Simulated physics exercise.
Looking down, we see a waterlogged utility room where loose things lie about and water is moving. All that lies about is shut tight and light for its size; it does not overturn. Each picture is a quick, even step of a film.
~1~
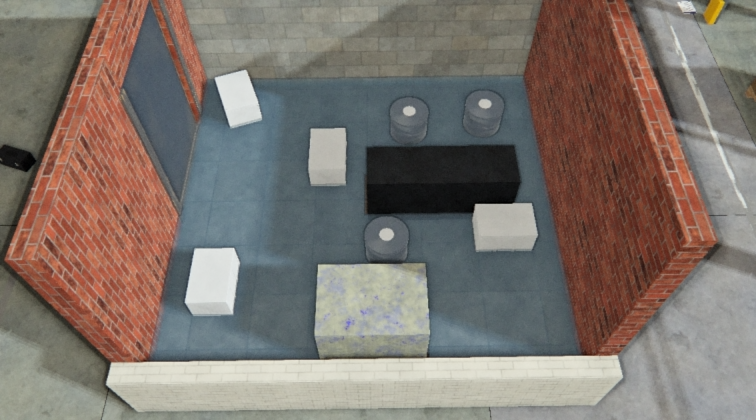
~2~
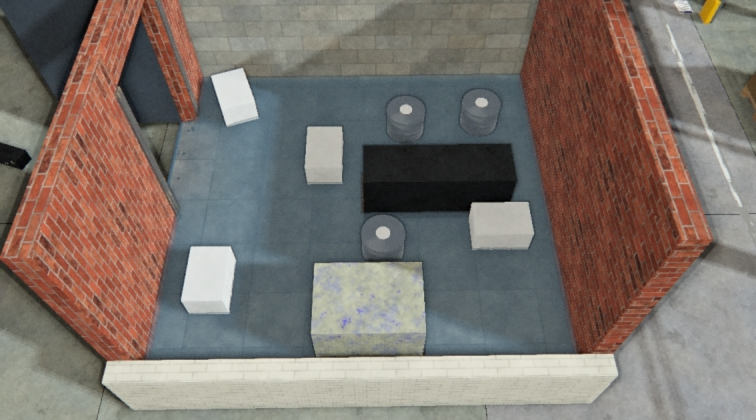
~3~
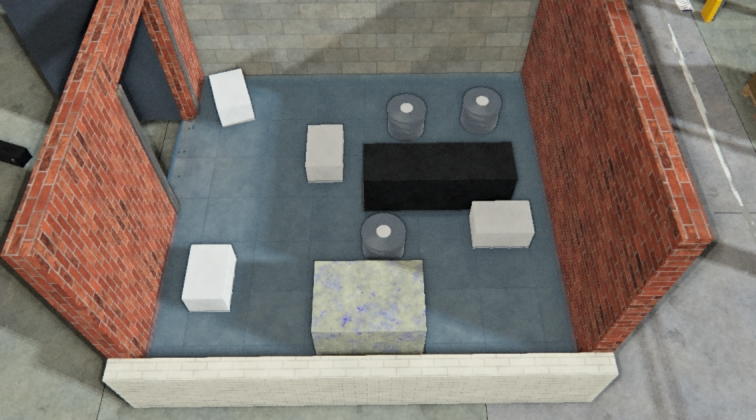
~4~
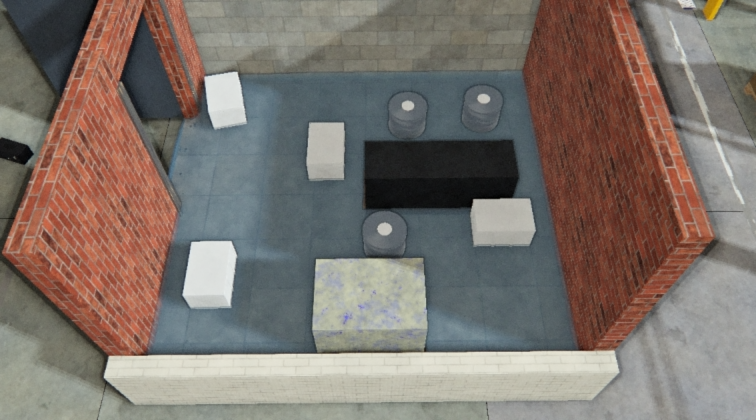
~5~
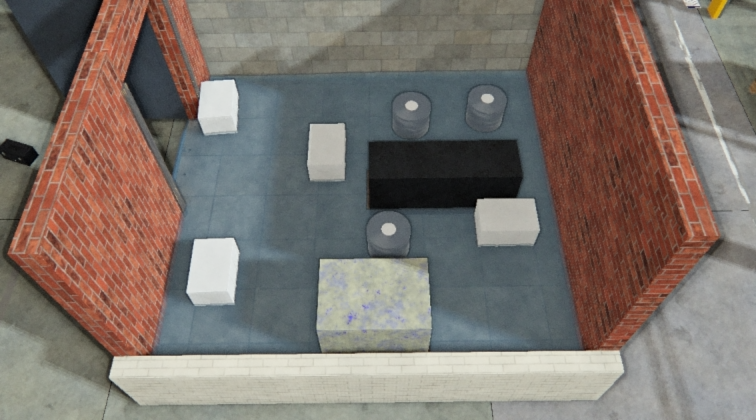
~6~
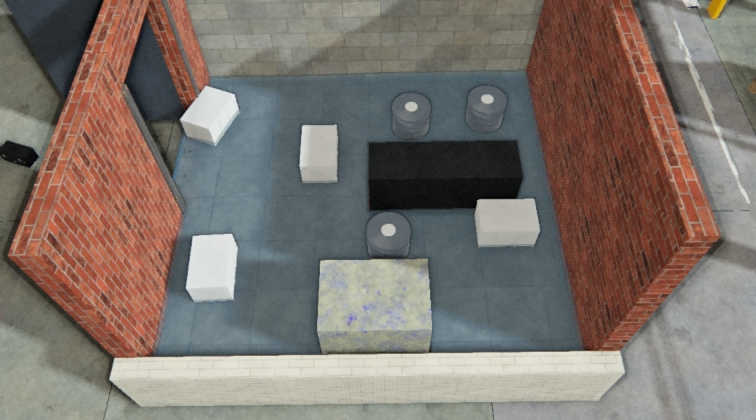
Seen from above, a walled room with red brick sides, a grey block back wall and a low cream front wall has a blue-grey tiled floor. White and pale grey boxes lie around a long black block, three round grey drums and a mottled yellowish block at the front. The door panel at left swings open, then the upper-left white box turns and drifts slightly left, while the view shifts slightly.
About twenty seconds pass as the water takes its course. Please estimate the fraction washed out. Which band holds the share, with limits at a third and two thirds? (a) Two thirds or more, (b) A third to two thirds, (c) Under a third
Two thirds or more.
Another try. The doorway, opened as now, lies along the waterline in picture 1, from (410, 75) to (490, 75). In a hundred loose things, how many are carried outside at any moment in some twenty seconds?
About 60 %.
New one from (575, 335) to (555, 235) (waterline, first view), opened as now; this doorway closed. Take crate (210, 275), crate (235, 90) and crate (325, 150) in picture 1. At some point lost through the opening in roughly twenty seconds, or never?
Outcome for each, in the order asked: Not flushed / not flushed / flushed.
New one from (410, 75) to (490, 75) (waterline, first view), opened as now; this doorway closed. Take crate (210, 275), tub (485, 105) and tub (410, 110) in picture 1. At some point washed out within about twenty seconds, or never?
Result, in listed order: Retained / exited / exited.
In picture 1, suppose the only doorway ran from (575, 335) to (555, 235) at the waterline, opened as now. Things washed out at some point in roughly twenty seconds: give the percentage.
That comes out at 60 in a hundred.
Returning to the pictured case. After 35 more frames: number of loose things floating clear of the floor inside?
In total, 3.
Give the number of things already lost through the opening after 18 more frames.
All told, it is 3.
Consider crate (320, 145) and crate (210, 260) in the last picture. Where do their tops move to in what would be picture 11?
First object near (276, 136); second object near (202, 229).
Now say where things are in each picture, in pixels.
In the first frame, a crate at (236, 90), afloat; a crate at (210, 275), afloat; 0 of 7 have shifted.
In the second frame, a crate at (232, 88), afloat; a crate at (206, 273), afloat; 0 of 7 have shifted.
In the third frame, a crate at (229, 89) floats, close to its start; a crate at (207, 271) floats; 1 of 7 have shifted.
In the fourth frame, a crate at (223, 91) floats, close to its start; a crate at (208, 267), afloat; 1 of 7 have shifted.
In the fifth frame, a crate at (216, 98), afloat, a stride from its start; a crate at (211, 265), afloat, close to its start; 2 of 7 have shifted.
In the sixth frame, a crate at (208, 107) floats, a stride from its start; a crate at (210, 260), afloat, close to its start; 3 of 7 have shifted.
A moment on, 1 of 7 are out; 6 afloat.
Next, 3 of 7 are out; 4 afloat.
Later, 4 of 7 are out; 3 afloat.
In the end, 5 of 7 are out; 2 afloat.
